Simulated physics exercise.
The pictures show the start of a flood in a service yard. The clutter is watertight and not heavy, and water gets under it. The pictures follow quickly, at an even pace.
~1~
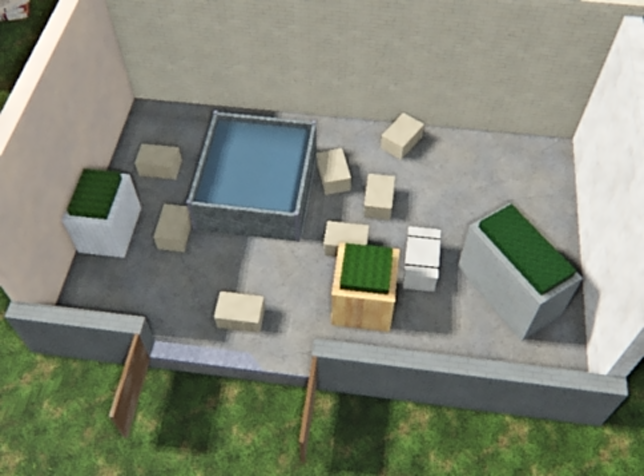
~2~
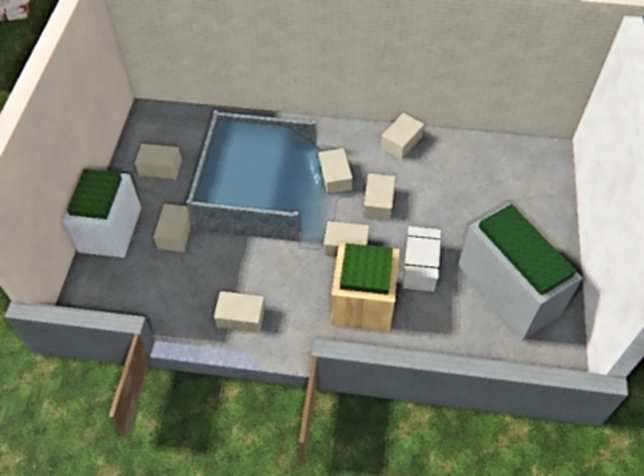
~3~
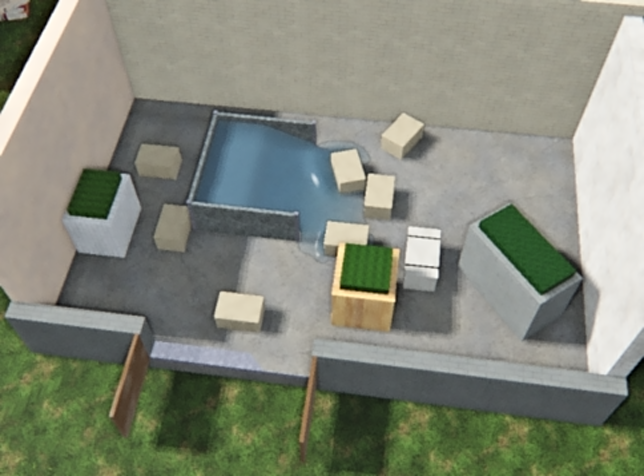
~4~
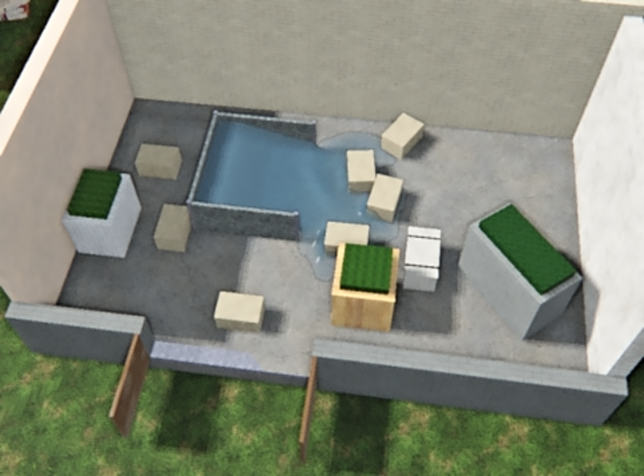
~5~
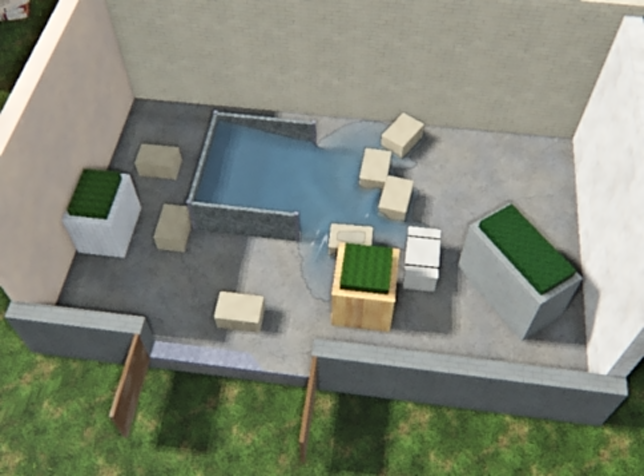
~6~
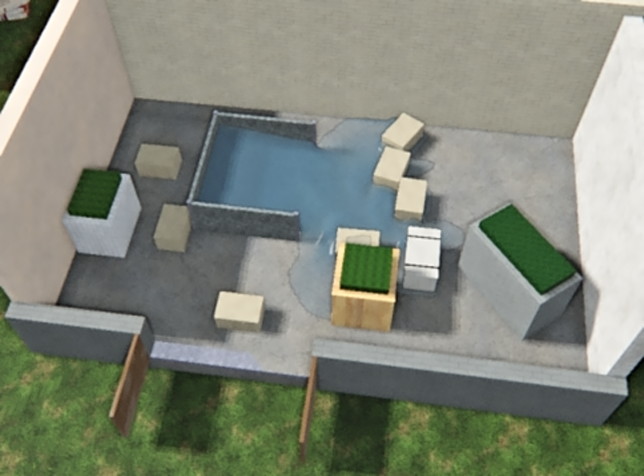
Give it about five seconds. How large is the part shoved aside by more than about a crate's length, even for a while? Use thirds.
That comes to one to two thirds.
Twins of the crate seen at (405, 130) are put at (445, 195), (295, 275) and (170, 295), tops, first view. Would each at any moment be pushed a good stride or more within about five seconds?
In turn: That far or more, under that, no.
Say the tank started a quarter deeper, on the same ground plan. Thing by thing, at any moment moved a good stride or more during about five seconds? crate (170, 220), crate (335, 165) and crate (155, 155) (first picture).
One after the other: Not that far, shifted that much, short of that.
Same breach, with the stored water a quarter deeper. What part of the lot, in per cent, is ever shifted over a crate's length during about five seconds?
Near 60 in a hundred.
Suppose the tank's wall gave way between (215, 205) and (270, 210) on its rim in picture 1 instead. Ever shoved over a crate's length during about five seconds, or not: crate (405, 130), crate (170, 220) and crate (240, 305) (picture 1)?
In that order: Under that, not that far, swept aside.
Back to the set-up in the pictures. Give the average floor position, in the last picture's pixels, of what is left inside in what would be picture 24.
Roughly at (385, 231).
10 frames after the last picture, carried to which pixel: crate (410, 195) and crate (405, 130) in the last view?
Close to (568, 197) and (517, 136).
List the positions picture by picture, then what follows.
The first picture shows a crate at (334, 165), on the bottom; a crate at (380, 191) rests on the ground; 0 of 8 have shifted.
The second picture shows a crate at (335, 165), on the bottom; a crate at (380, 191), on the bottom; 0 of 8 have shifted.
The third picture shows a crate at (348, 166), on the bottom, close to its start; a crate at (380, 191) rests on the ground; 1 of 8 have shifted.
The fourth picture shows a crate at (362, 165) rests on the ground, a stride from its start; a crate at (386, 192) rests on the ground, close to its start; 2 of 8 have shifted.
The fifth picture shows a crate at (376, 165) rests on the ground, a stride from its start; a crate at (397, 194) rests on the ground, close to its start; 3 of 8 have shifted.
The sixth picture shows a crate at (393, 164) rests on the ground, a stride from its start; a crate at (412, 195), on the bottom, a stride from its start; 3 of 8 have shifted.
A moment on, 3 of 8 are well off their spots; 0 afloat.
Next, 5 of 8 are well off their spots; 1 afloat.
Later, 5 of 8 are well off their spots; 3 afloat.
In the end, 5 of 8 are well off their spots, and 5 have been at some point; 1 afloat.
